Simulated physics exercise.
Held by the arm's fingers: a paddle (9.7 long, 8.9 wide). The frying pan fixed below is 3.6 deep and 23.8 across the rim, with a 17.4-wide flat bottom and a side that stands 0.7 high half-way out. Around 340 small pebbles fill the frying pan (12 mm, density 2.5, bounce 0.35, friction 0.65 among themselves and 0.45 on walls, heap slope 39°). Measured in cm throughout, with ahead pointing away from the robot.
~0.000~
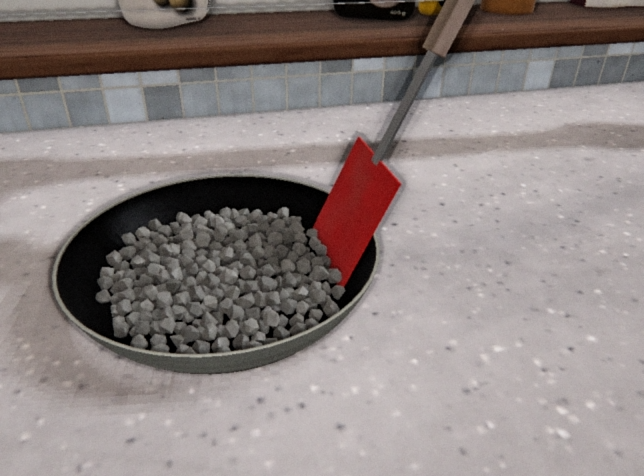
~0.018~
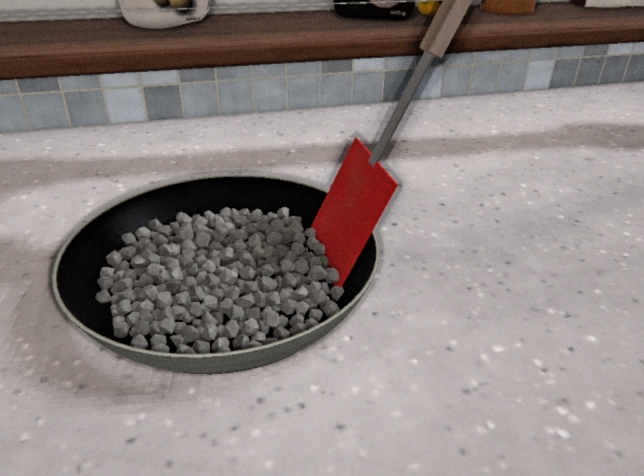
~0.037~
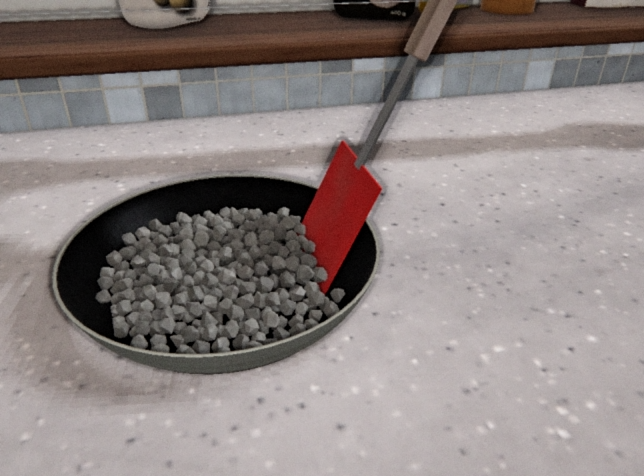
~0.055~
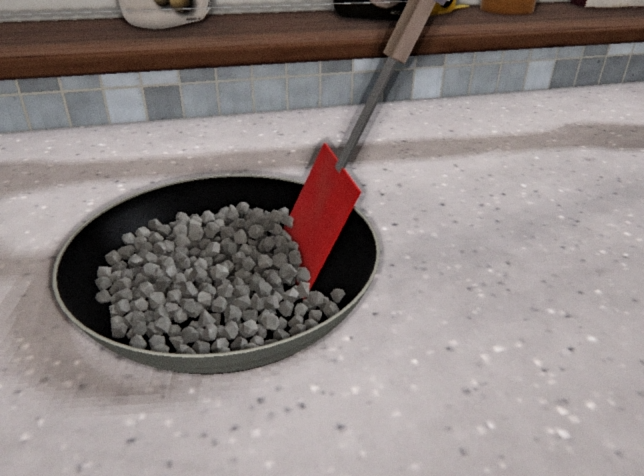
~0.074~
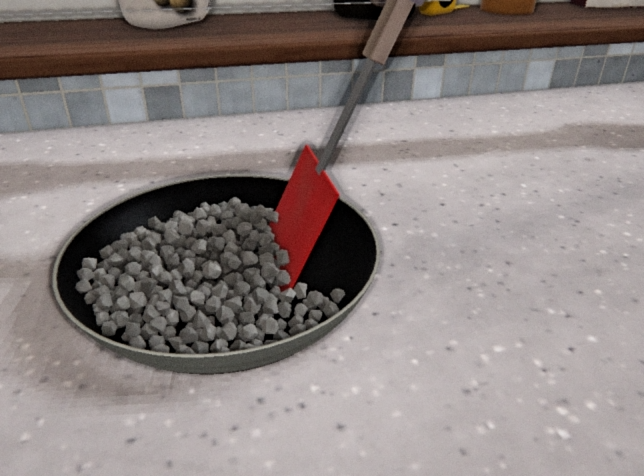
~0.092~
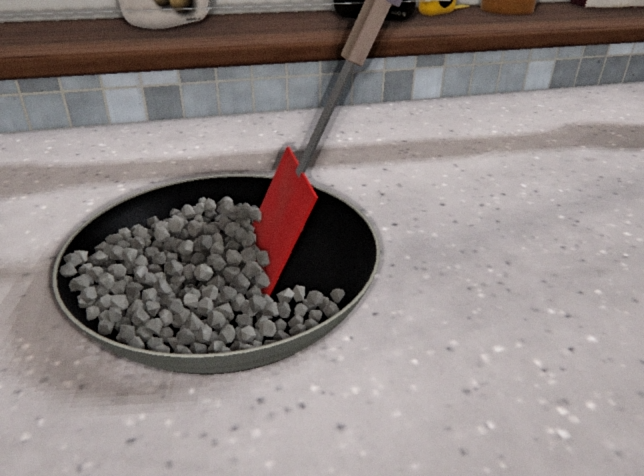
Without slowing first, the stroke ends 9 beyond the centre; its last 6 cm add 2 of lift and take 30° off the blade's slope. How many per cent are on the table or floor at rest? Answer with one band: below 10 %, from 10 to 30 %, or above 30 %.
Above 30 %.
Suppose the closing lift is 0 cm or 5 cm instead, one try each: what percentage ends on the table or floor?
Roughly 30 per cent, then 35 per cent.
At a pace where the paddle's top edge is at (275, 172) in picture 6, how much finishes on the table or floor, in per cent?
Roughly 40 per cent.
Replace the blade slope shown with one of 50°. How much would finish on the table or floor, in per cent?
It would then be close to 25 %.
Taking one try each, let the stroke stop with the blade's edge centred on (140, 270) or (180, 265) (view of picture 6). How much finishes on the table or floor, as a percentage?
Respectively some 15 and 5 percent end on the table or floor.
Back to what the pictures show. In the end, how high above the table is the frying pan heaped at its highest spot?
About 5.0 centimetres.
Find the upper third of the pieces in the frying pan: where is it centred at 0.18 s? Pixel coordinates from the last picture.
I'd say close to (106, 253).
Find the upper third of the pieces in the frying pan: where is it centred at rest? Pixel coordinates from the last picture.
Centre: Roughly (113, 269).
After 0.14 s, sloping 65°, highest piece 6 above the table; 343 in the frying pan, 2 on the blade or in flight.
After 0.18 s, sloping 53°, highest piece 8 above the table; 333 in the frying pan, 12 on the blade or in flight.
After 0.40 s, sloping 35°, highest piece 9 above the table; 219 in the frying pan, 115 on the table or floor, 11 on the blade or in flight.
After 1.45 s, sloping 35°, highest piece 5 above the table; 216 in the frying pan, 129 on the table or floor.
At rest, 216 in the frying pan, 129 on the table or floor. That is 37 % on the table or floor.
